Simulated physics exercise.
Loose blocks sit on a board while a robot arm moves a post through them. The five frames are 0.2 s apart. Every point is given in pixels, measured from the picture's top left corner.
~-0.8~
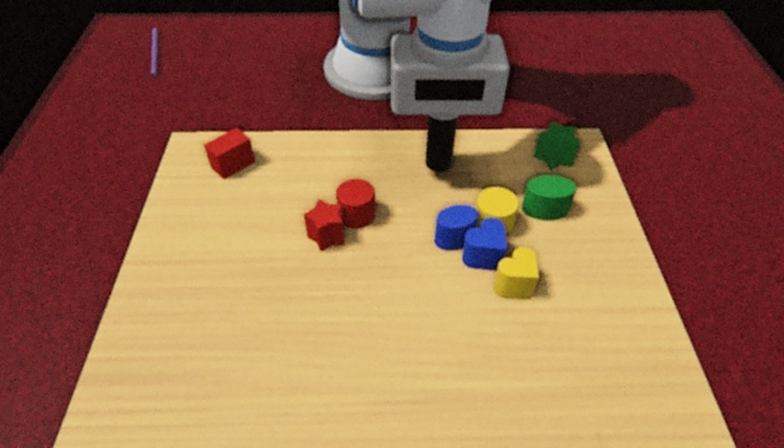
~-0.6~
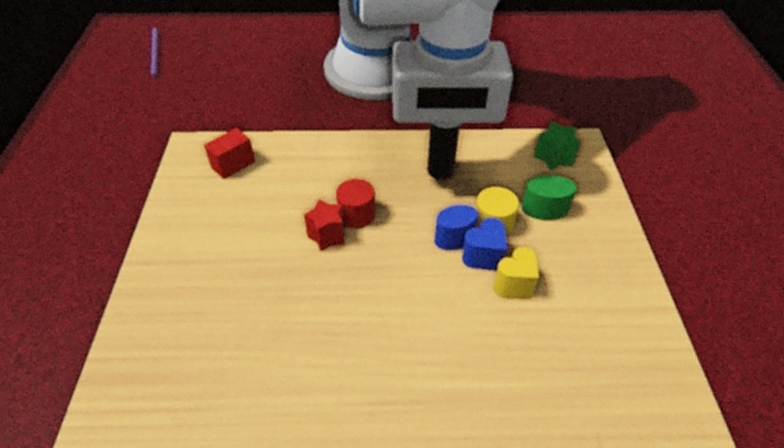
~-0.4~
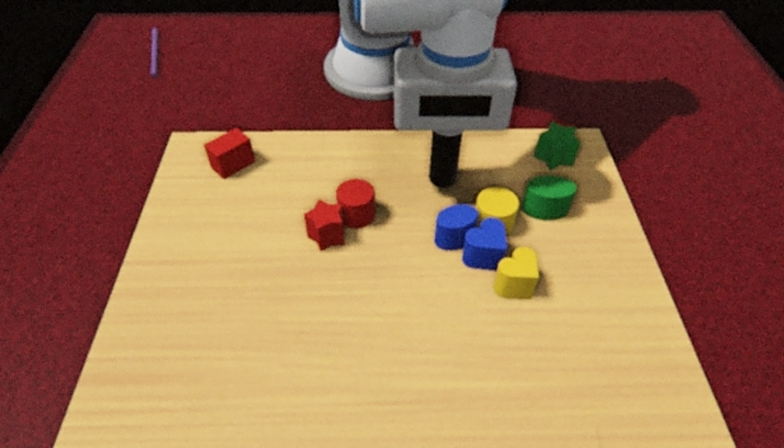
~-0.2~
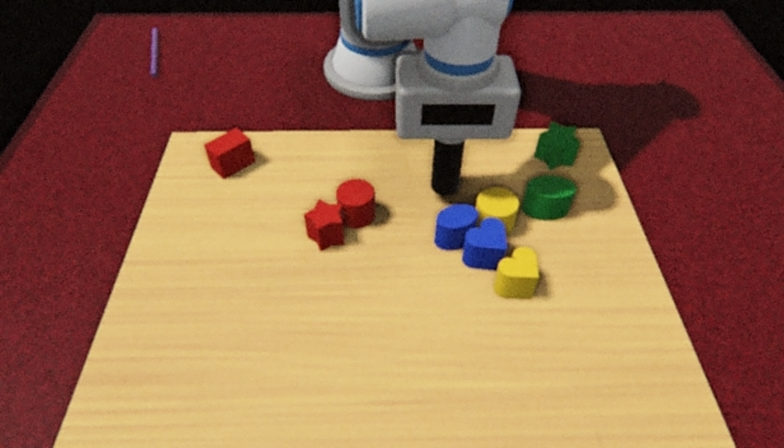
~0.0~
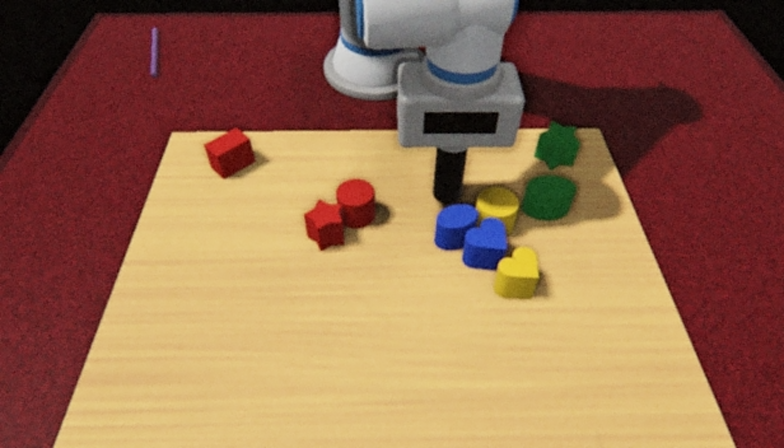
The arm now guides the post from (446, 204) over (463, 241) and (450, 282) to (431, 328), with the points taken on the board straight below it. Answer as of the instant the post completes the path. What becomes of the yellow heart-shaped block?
Somewhere new.
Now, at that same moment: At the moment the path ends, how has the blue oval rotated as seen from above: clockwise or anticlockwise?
Prediction: Clockwise.
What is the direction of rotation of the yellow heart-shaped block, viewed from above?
My prediction: CCW.
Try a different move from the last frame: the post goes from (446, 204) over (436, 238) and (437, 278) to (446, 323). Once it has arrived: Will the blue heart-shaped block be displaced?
Yes - that is the case.
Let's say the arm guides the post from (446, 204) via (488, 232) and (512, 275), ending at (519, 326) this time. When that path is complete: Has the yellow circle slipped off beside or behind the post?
In short: Yes.
What follows on the original path. One third of the way, post (464, 233); blue oval (455, 240), turned 40° clockwise; blue heart-shaped block (494, 244), turned 40° anticlockwise.
Two thirds of the way, post (451, 274); blue oval (431, 279), turned 80° clockwise; blue heart-shaped block (496, 264), turned 80° anticlockwise; yellow heart-shaped block (533, 270), turned 20° anticlockwise.
At the end, post (432, 319); blue oval (397, 316), turned 130° clockwise; blue heart-shaped block (496, 264), turned 80° anticlockwise; yellow circle unmoved; yellow heart-shaped block (533, 270), turned 20° anticlockwise.
